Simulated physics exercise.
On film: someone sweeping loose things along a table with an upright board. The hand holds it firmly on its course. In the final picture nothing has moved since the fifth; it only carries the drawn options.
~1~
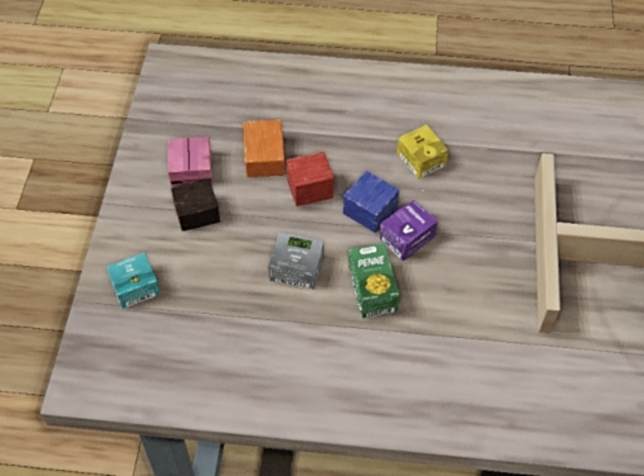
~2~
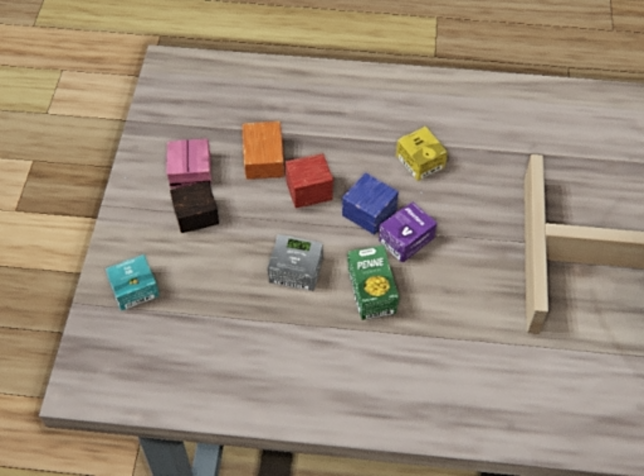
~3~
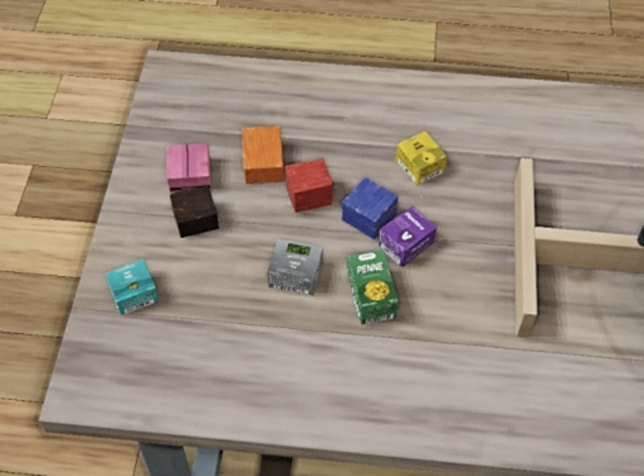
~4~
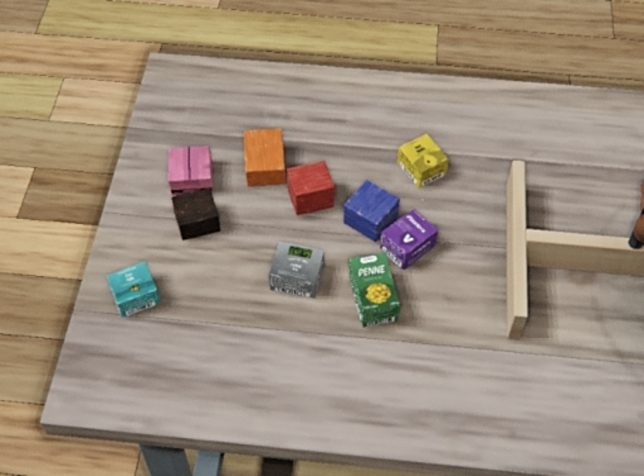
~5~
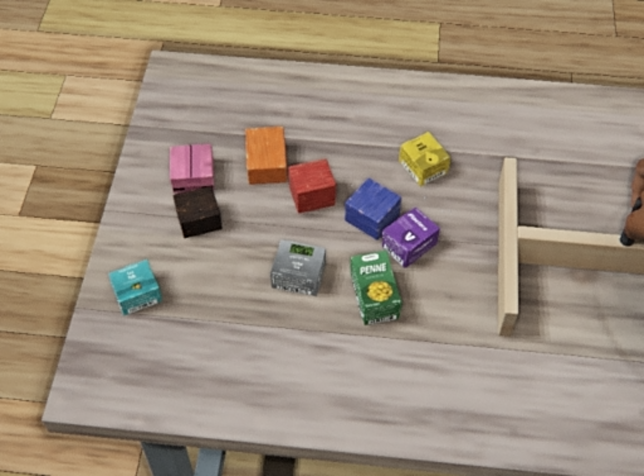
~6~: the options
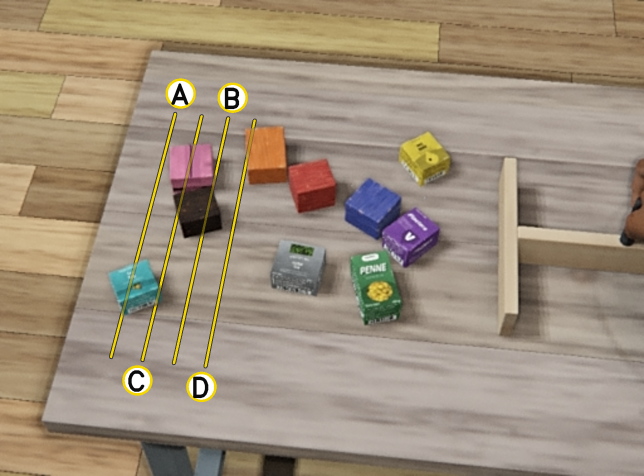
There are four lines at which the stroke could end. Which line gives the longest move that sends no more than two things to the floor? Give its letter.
C is the last line within the limit.
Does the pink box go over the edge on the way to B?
No.
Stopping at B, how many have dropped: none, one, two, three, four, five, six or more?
By then, none.
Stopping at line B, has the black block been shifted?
Yes.
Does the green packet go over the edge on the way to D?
No.
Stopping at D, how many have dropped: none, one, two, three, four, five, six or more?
The count is none.
On the marked copy, A at (146, 225); B at (203, 230); C at (175, 227); D at (232, 232).
With C. Early on, board (389, 220); yellow box (414, 151); green packet (357, 289).
Further on, board (266, 209); grey packet (193, 263); yellow box (414, 151).
At the end, board (175, 201); pink box (127, 163); black block (115, 205); none fallen.
As for the rest, A drops four; B is within the limit but short; D is within the limit but short.
